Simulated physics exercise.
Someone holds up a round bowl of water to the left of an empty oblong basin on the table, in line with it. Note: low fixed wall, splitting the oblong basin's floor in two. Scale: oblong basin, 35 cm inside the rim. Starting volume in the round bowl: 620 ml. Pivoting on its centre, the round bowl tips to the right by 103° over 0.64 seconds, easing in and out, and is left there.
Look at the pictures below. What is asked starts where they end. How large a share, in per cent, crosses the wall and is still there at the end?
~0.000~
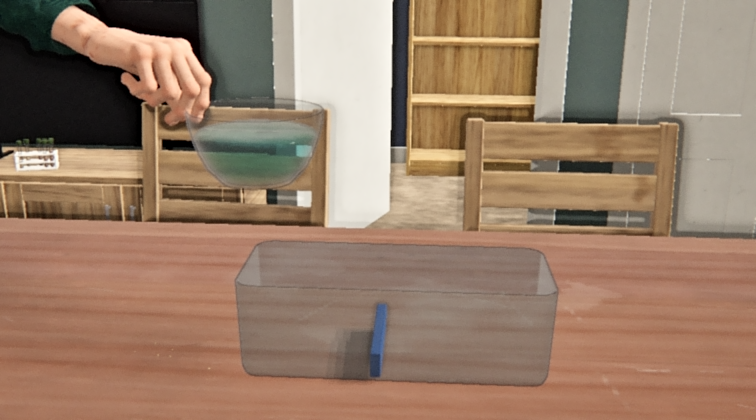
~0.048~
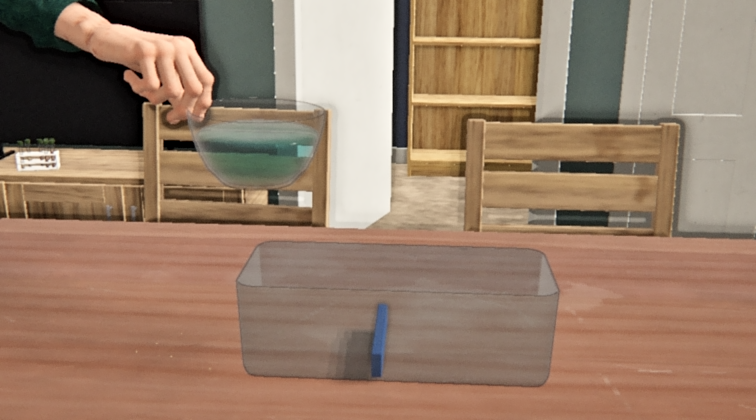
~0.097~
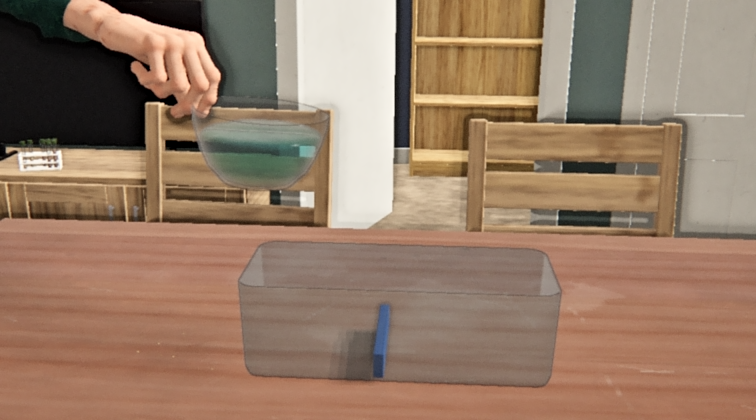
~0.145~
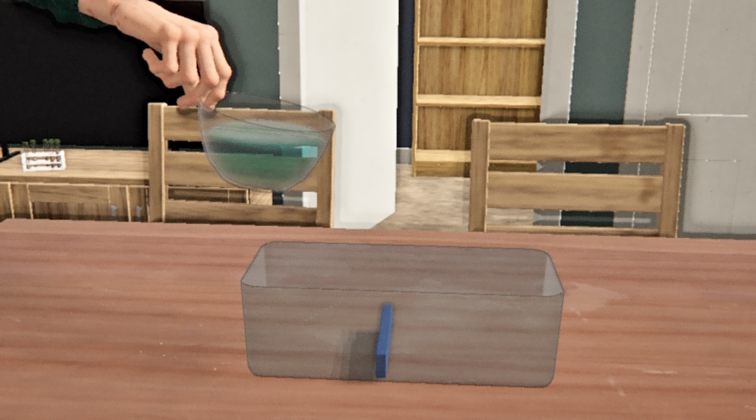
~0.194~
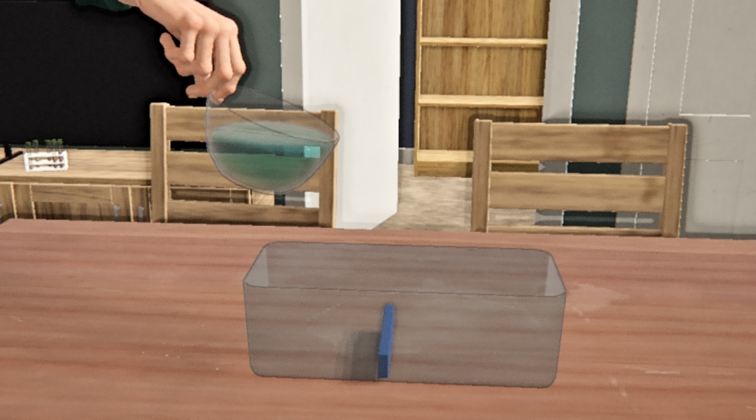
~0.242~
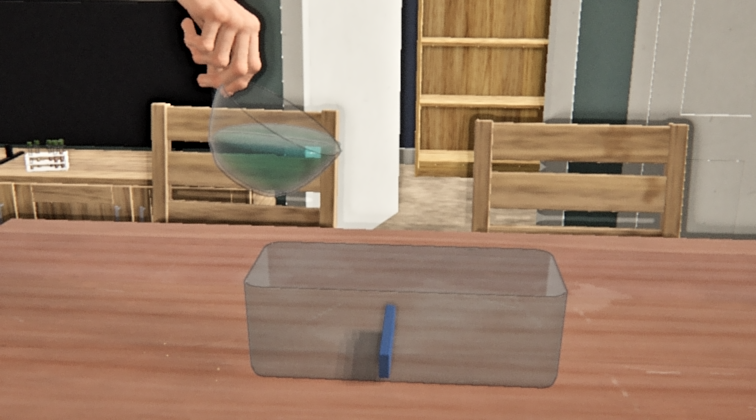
A share of about 38 per cent.
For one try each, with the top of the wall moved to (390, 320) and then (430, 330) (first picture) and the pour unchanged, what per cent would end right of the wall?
First try about 15 %, second try about 20 %.
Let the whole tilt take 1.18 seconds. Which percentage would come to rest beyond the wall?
Then you'd be looking at around 55 in a hundred.
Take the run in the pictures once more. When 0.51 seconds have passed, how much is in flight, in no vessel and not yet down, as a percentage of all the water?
My guess is roughly 44 %.
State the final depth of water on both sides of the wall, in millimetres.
Around 18 mm deep on the left, around 8 mm deep on the right.
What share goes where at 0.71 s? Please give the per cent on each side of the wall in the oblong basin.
I'd put the left at some 62 and the right at some 32.
Then, 0.51 s in, the tilt is 93° and 24 per cent is still to pour, 17 is left of the wall and 15 right of it.
Then, 0.71 s in, the tilt is 103° and 1 per cent is still to pour, 62 is left of the wall and 31 right of it.
Then, 0.92 s in, the tilt is 103° and 0 per cent is still to pour, 61 is left of the wall and 36 right of it.
Then, 1.14 s in, the tilt is 103° and 0 per cent is still to pour, 60 is left of the wall and 38 right of it.
Finally, 60 per cent lies left of the wall, 38 right of it and 2 outside.
